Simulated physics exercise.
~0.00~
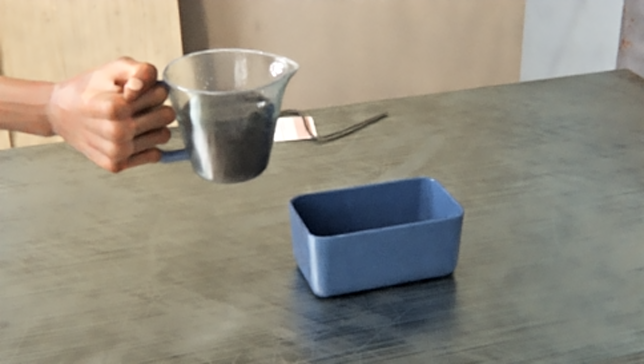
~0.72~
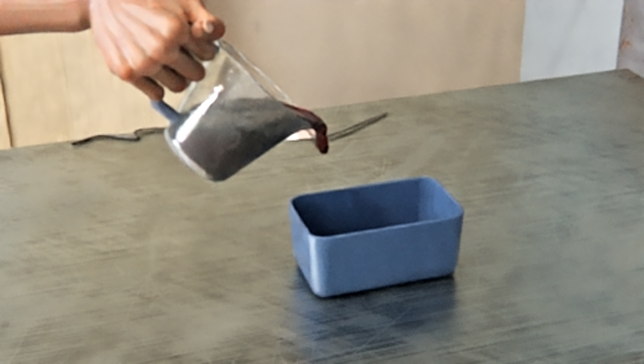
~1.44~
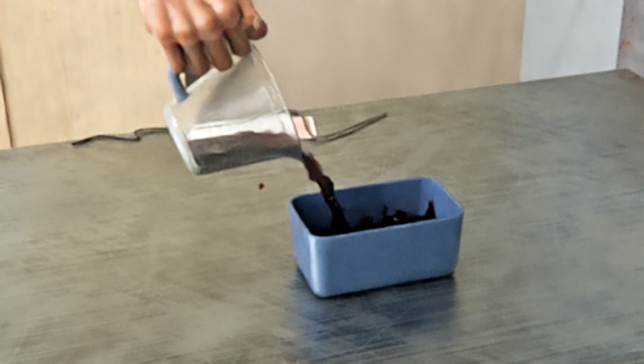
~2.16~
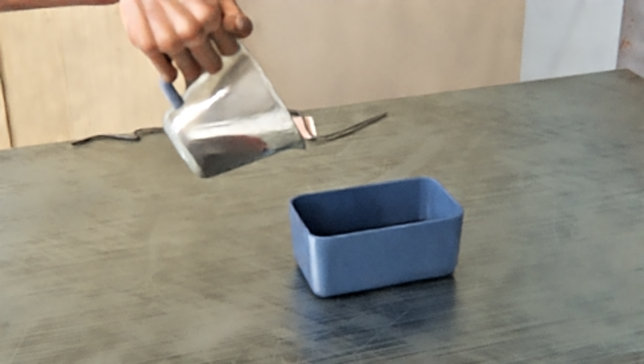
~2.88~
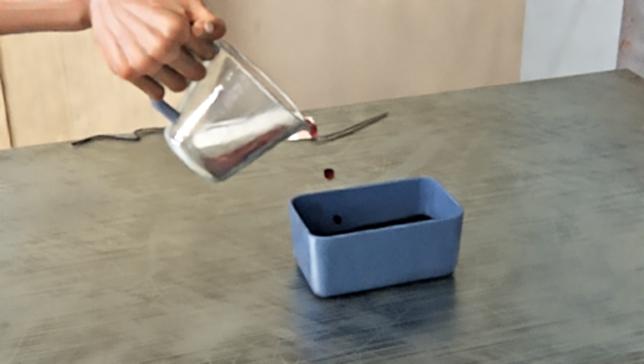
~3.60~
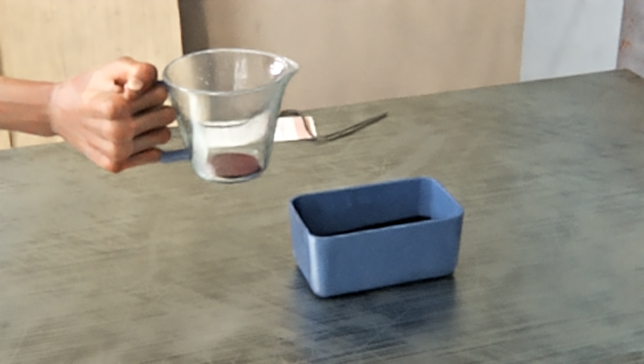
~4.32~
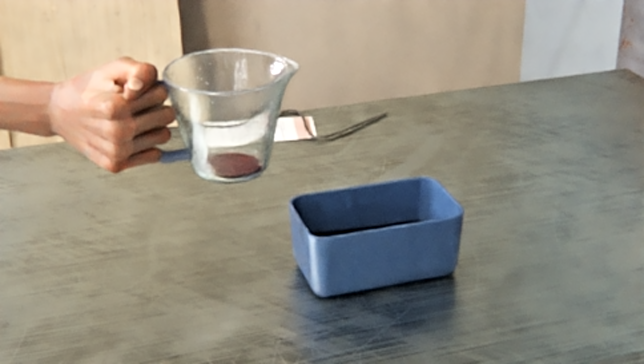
A hand tips a clear jug, pouring dark wine into a blue tub, then levels it.
